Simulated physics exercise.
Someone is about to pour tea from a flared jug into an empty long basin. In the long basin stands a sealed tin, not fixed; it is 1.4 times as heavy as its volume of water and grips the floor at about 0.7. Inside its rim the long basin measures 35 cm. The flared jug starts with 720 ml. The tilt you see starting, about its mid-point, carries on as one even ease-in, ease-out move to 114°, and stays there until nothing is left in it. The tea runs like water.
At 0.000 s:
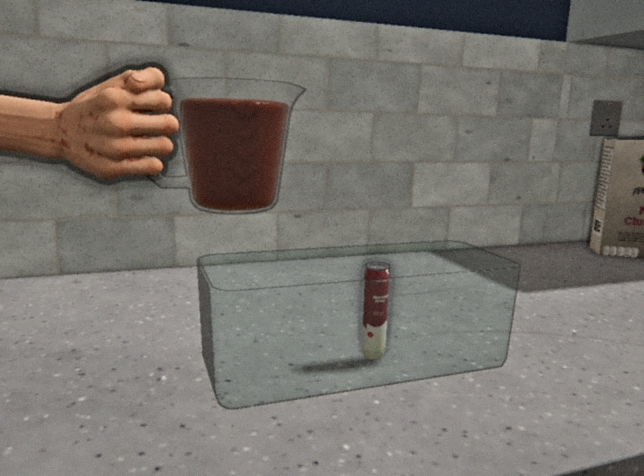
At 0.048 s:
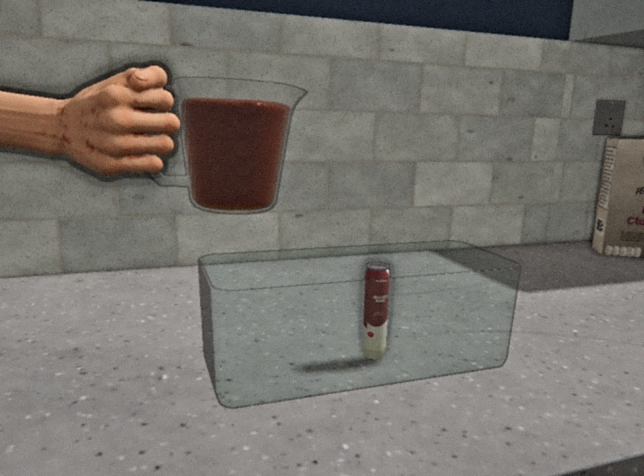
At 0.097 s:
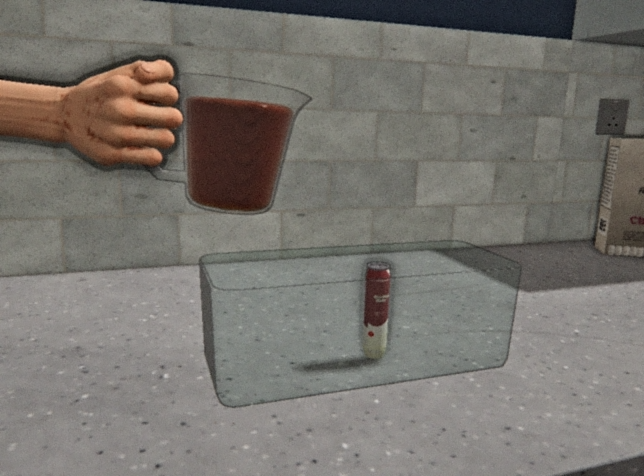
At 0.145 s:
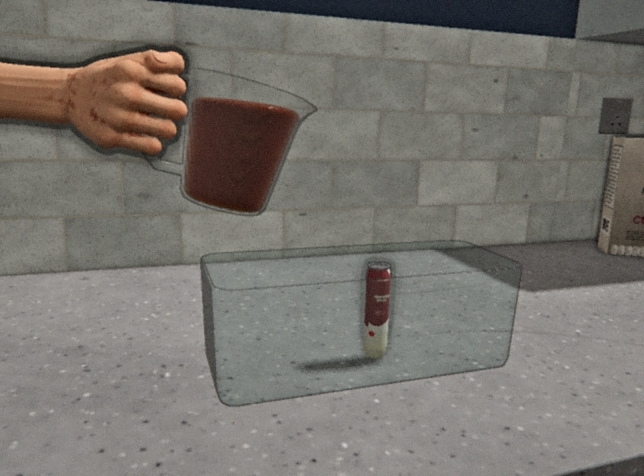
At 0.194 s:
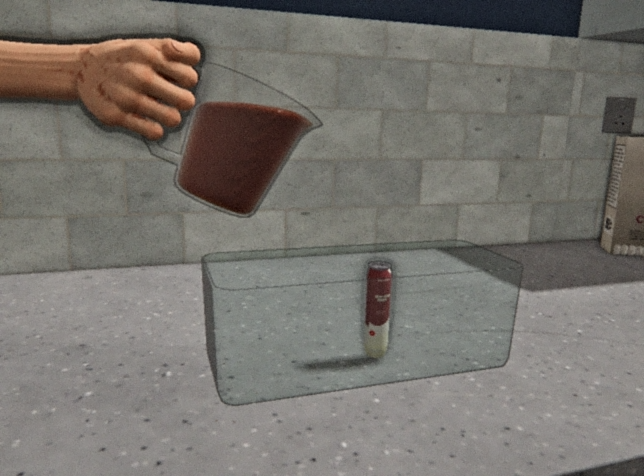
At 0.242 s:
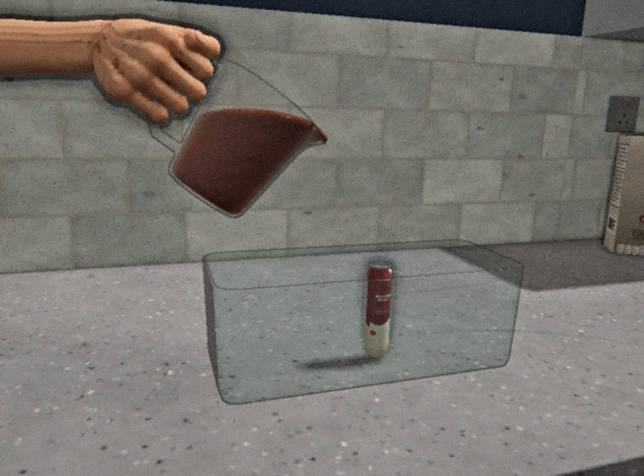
The clip shows a hand holding a glass jug of dark reddish-brown liquid above a clear basin with a small red-and-white tin inside, then tilting the jug steadily to the right until the liquid reaches its spout.
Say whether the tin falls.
The tin topples.
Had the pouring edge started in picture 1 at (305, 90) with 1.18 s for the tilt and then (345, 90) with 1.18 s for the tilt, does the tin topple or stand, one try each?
First it topples; then it goes over.
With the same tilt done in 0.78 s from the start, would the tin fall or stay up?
Then it falls.
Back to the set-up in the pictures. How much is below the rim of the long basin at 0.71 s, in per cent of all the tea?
Near 88 in a hundred.
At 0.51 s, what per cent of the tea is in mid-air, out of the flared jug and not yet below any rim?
About 24 per cent.
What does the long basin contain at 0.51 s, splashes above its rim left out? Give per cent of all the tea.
About 34 per cent.
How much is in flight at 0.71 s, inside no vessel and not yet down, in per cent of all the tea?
About 7 per cent.
After 0.51 s the tilt is 103° and 43 per cent is still to pour; the tin stands where it began.
After 0.71 s the tilt is 114° and 4 per cent is still to pour; the tin leans 16°.
After 0.92 s the tilt is 114° and 0 per cent is still to pour; the tin lies on its side.
After 1.14 s the tilt is 114° and 0 per cent is still to pour; the tin lies on its side.
In the end the tin lies on its side.
